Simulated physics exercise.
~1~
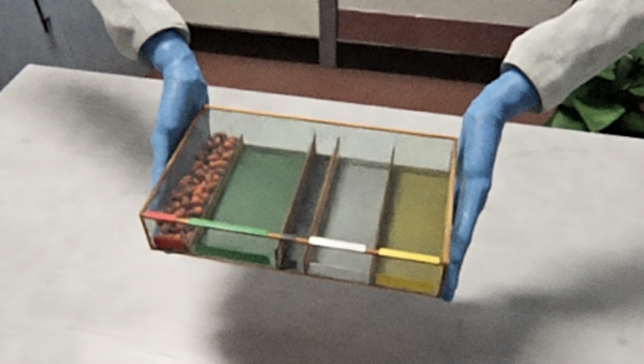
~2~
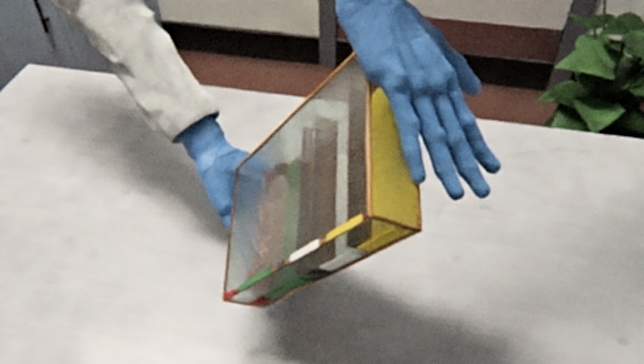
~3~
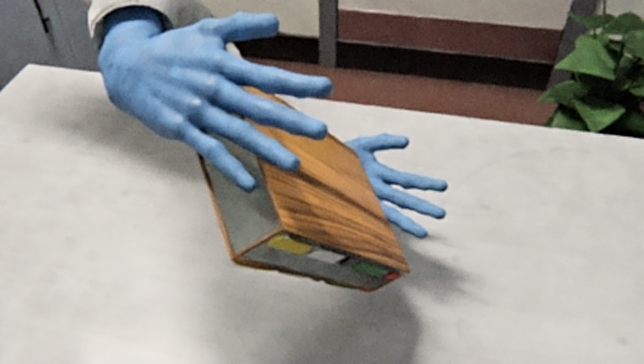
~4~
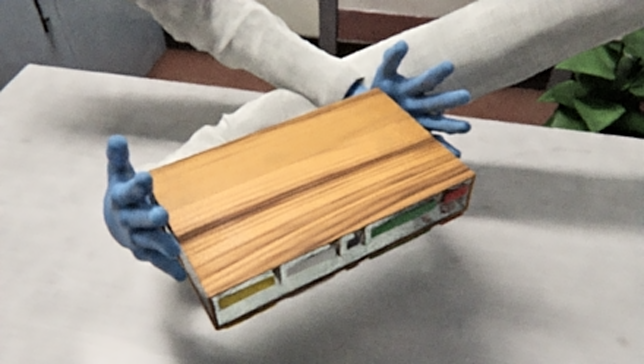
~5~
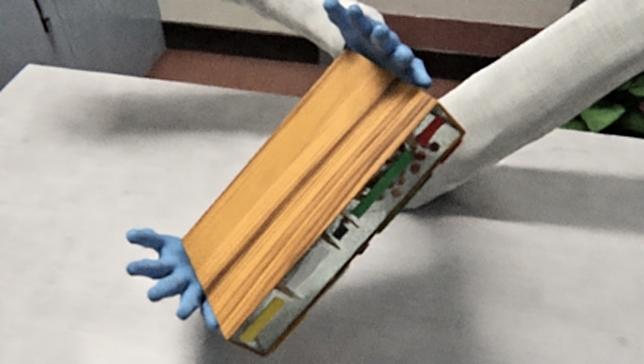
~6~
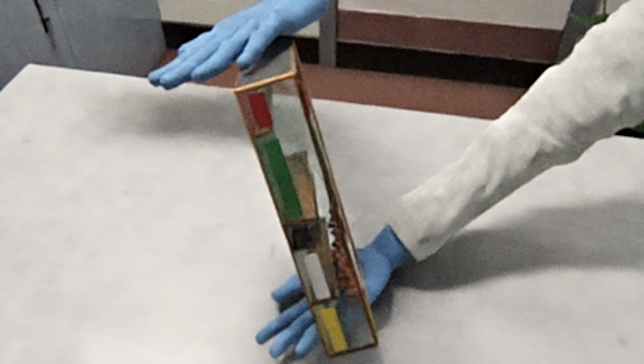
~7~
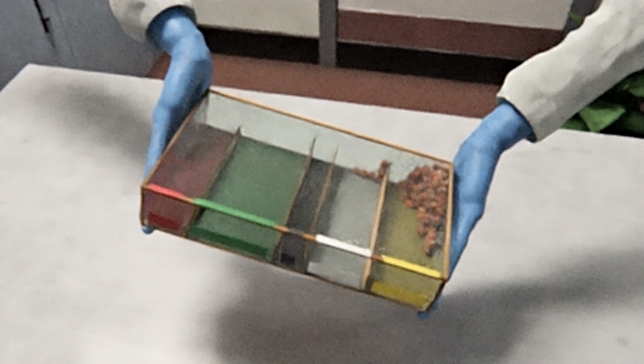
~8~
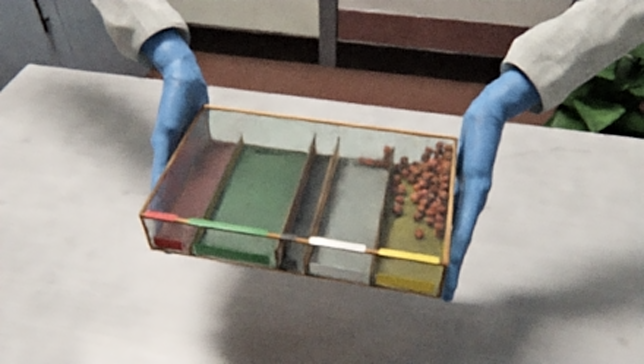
Two blue-gloved hands held a clear-lidded box with reddish pellets in its left, red compartment, turned it upside down to show the wooden base, then brought it upright again, leaving nearly all the pellets in the yellow compartment at right.
